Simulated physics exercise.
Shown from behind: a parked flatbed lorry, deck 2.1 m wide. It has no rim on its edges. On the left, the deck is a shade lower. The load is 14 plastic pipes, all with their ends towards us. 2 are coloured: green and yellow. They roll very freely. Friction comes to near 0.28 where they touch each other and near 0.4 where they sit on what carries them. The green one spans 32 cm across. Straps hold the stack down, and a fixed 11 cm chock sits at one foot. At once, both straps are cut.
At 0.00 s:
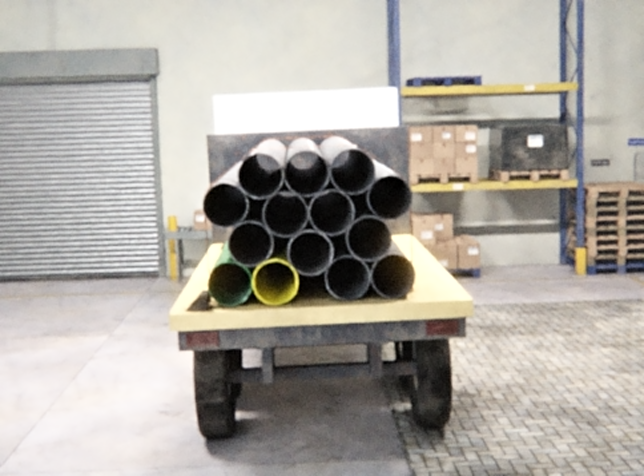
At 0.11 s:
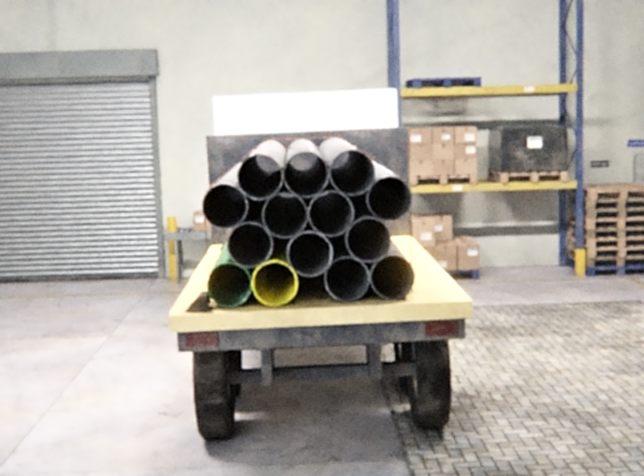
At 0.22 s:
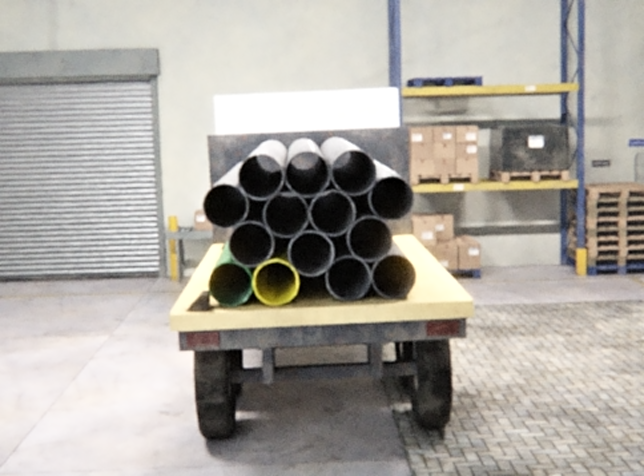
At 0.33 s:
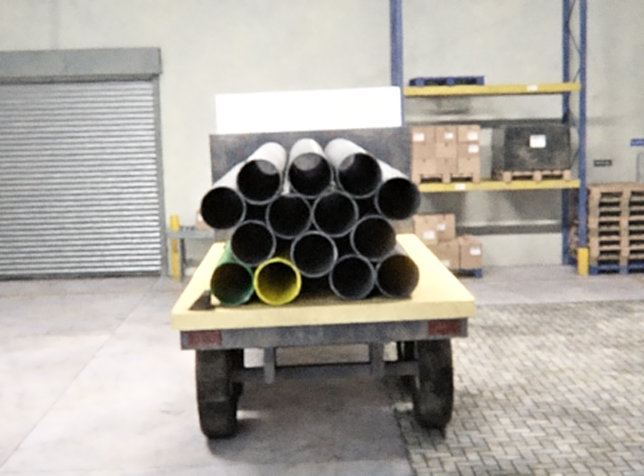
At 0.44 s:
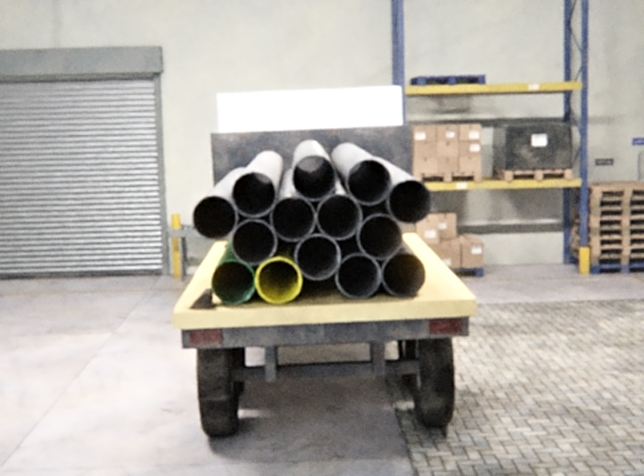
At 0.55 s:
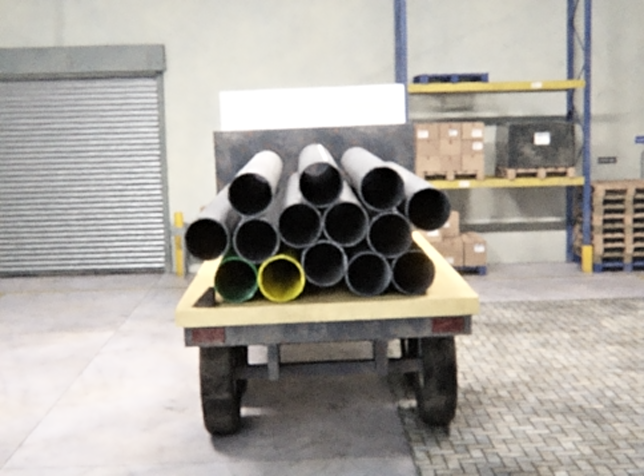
Warehouse floor, parked flatbed lorry seen from behind, its stacked dark pipes spreading sideways and sinking lower, green and yellow pipes barely shifting.
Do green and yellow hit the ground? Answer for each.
Green: No. Yellow: No.
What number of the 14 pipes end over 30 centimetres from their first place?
That would be 9 of them.
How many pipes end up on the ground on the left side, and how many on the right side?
Count by side - left 2, right 5.
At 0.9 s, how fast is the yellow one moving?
0.0 m/s, give or take.
Then, 0.9 s in, green is on the deck, 40 cm from the left edge; yellow is on the deck, 75 cm from the left edge; 2 off so far.
In the end (5.6 s), green is on the deck, 40 cm from the left edge; yellow is on the deck, 75 cm from the left edge; 7 off so far.
